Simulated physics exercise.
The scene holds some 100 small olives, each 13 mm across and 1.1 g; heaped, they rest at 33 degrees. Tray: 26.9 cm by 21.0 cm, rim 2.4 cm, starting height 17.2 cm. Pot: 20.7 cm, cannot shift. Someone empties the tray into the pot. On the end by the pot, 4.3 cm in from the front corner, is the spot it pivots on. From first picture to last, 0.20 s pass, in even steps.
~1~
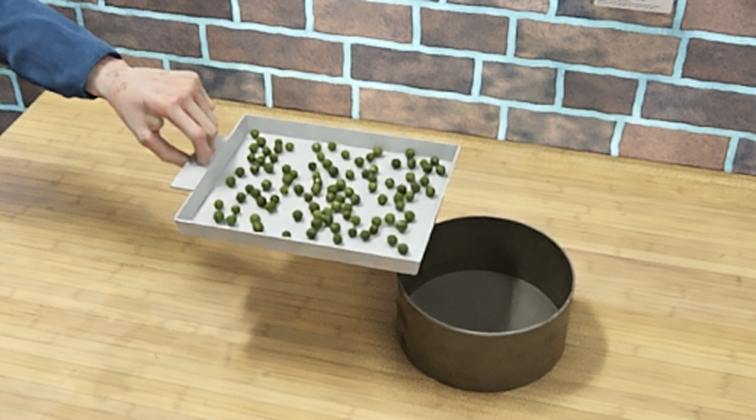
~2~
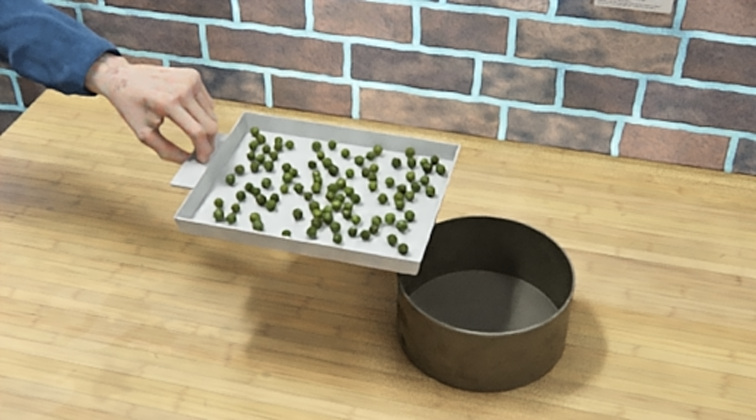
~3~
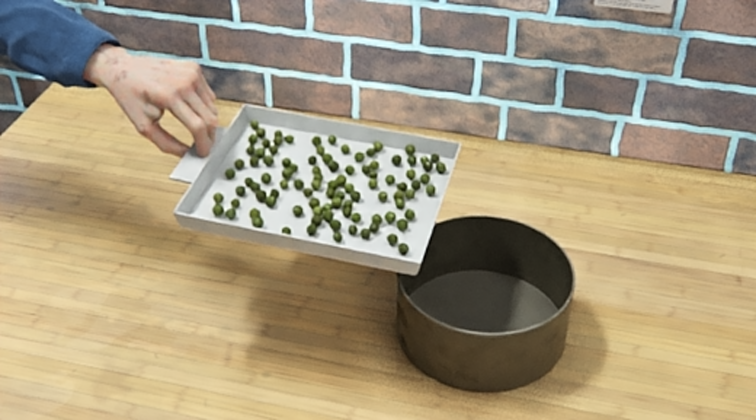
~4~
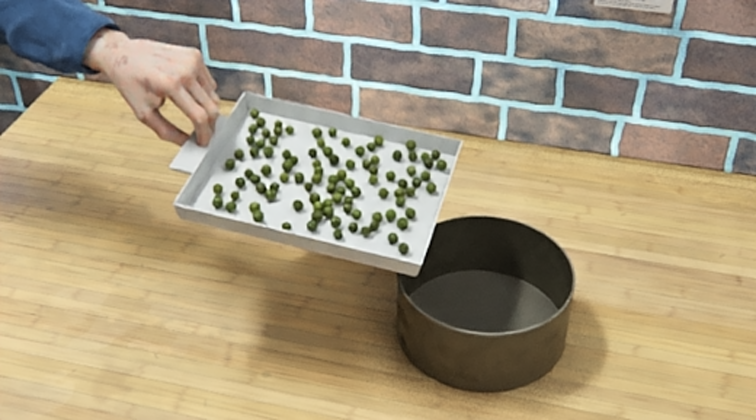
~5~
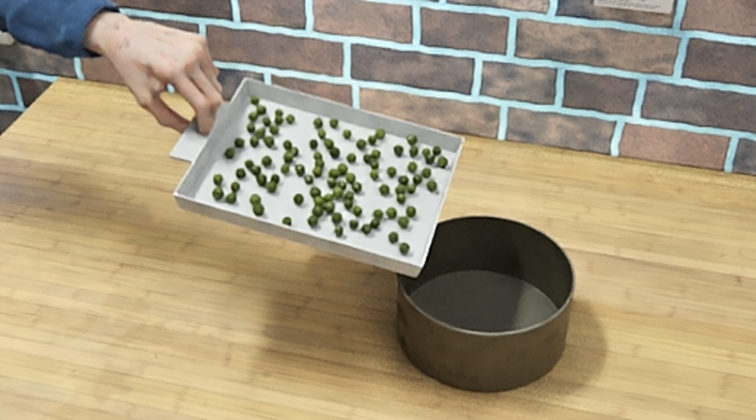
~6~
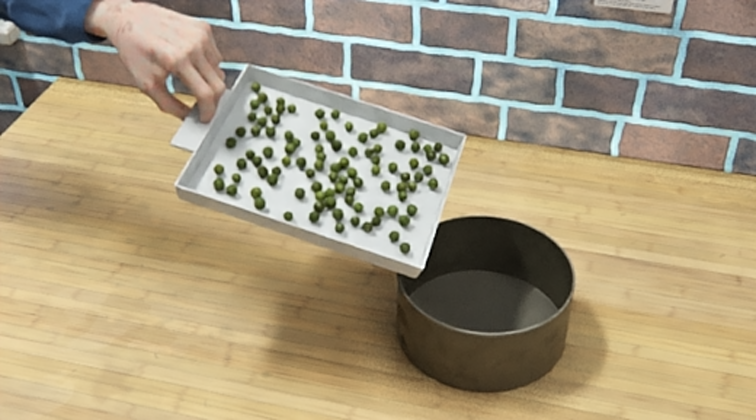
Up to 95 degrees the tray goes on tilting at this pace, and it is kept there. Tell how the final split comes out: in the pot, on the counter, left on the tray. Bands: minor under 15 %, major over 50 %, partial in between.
Pot: Partial, counter: Major, tray: Minor.
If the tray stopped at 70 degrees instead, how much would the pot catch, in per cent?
In that case, near 10 percent.
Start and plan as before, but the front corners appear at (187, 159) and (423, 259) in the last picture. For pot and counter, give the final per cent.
That works out as pot 90 and counter 10.
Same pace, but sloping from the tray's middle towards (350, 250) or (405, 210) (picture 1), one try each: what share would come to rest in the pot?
I'd put it at roughly 5 per cent for the first tilt and roughly 90 per cent for the second.
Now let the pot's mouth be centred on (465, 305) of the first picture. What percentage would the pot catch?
The share would be some 100 per cent.
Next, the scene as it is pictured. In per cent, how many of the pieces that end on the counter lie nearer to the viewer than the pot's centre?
Estimate: Close to 100 per cent of the pieces.
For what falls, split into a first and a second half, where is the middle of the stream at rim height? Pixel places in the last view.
Around (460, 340), then around (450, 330).
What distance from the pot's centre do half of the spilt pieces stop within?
Some 18 cm, give or take.
Then, 0.38 s after the last picture, tilt 53 degrees; the tray holds 100 %, the pot 0 %.
Then, 0.64 s after the last picture, tilt 80 degrees; the tray holds 90 %, the pot 5 %.
Then, 1.00 s after the last picture, tilt 95 degrees; the tray holds 30 %, the pot 15 %.
In the end, pot 40 %, counter 60 %, tray 0 %.
